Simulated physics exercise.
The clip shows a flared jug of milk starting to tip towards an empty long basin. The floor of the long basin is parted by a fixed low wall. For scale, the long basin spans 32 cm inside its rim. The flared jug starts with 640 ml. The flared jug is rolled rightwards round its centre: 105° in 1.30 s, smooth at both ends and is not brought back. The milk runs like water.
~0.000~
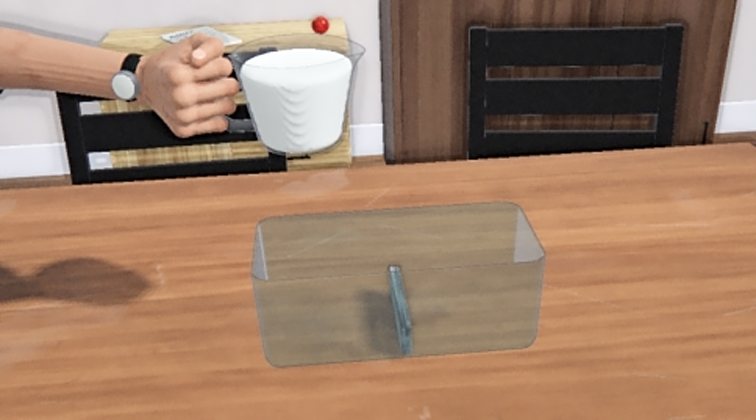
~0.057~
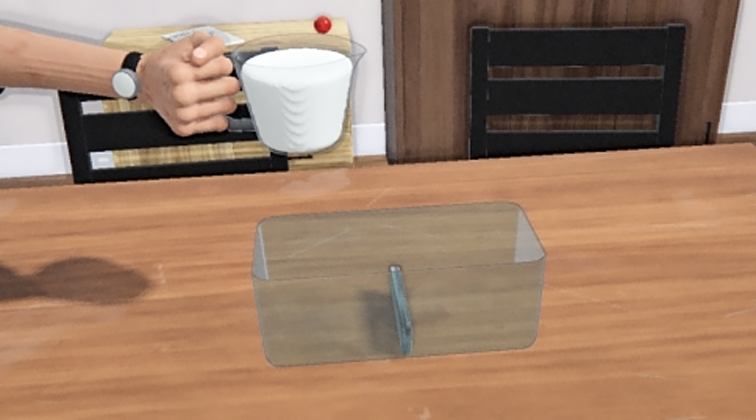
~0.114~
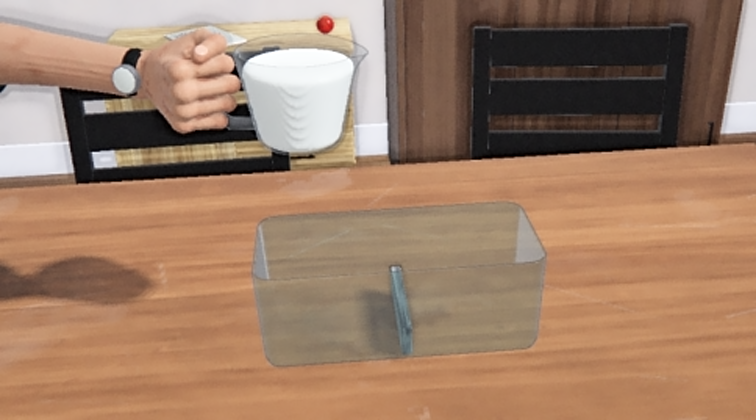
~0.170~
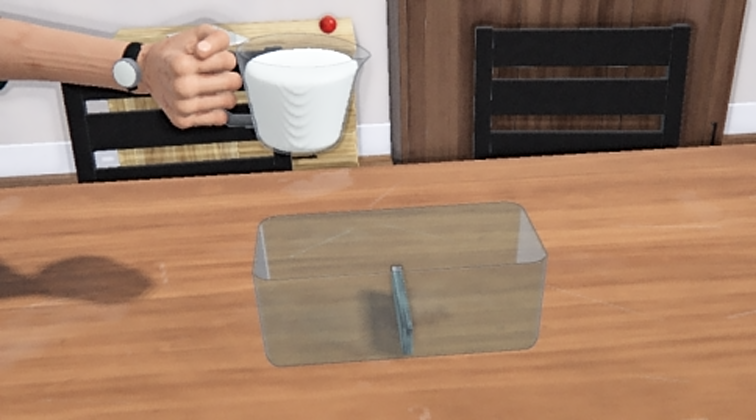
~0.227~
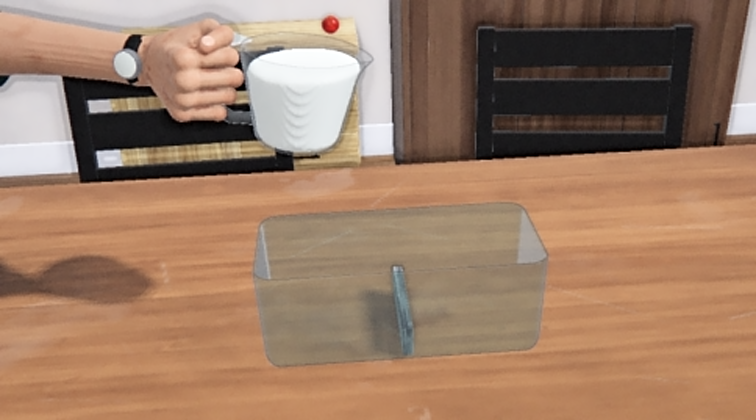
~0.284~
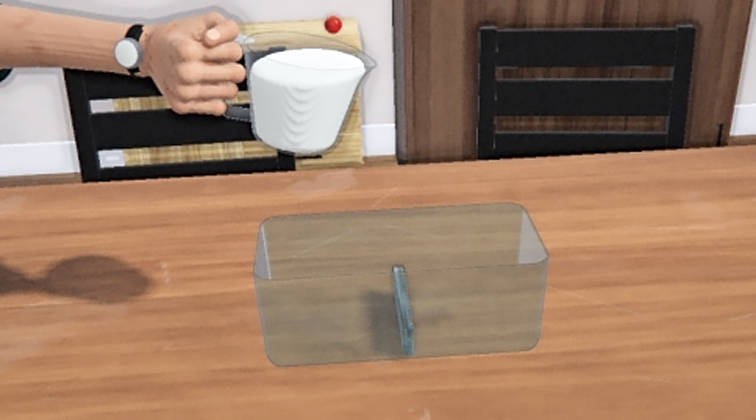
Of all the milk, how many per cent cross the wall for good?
The far part has some 86 per cent.
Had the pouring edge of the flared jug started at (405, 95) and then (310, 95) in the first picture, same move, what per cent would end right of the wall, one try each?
In turn about 95 and 20 per cent.
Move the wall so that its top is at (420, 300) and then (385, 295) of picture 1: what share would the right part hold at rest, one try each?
First 70, then 95 per cent.
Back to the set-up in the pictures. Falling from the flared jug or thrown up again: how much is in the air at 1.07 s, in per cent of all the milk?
Near 16 in a hundred.
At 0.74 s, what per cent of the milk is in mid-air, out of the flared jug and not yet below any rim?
Some 24 per cent.
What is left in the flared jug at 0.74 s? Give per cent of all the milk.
About 64 per cent.
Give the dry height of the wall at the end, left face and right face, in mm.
Some 34 mm on the left and 10 mm on the right.
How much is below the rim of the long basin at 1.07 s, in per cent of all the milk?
Near 72 in a hundred.
After 0.74 s the tilt is 64° and 65 per cent is still to pour, 0 is left of the wall and 10 right of it.
After 1.07 s the tilt is 97° and 10 per cent is still to pour, 4 is left of the wall and 69 right of it.
After 1.42 s the tilt is 105° and 0 per cent is still to pour, 12 is left of the wall and 87 right of it.
After 1.80 s the tilt is 105° and 0 per cent is still to pour, 13 is left of the wall and 86 right of it.
In the end 13 per cent lies left of the wall, 86 right of it and 1 outside.
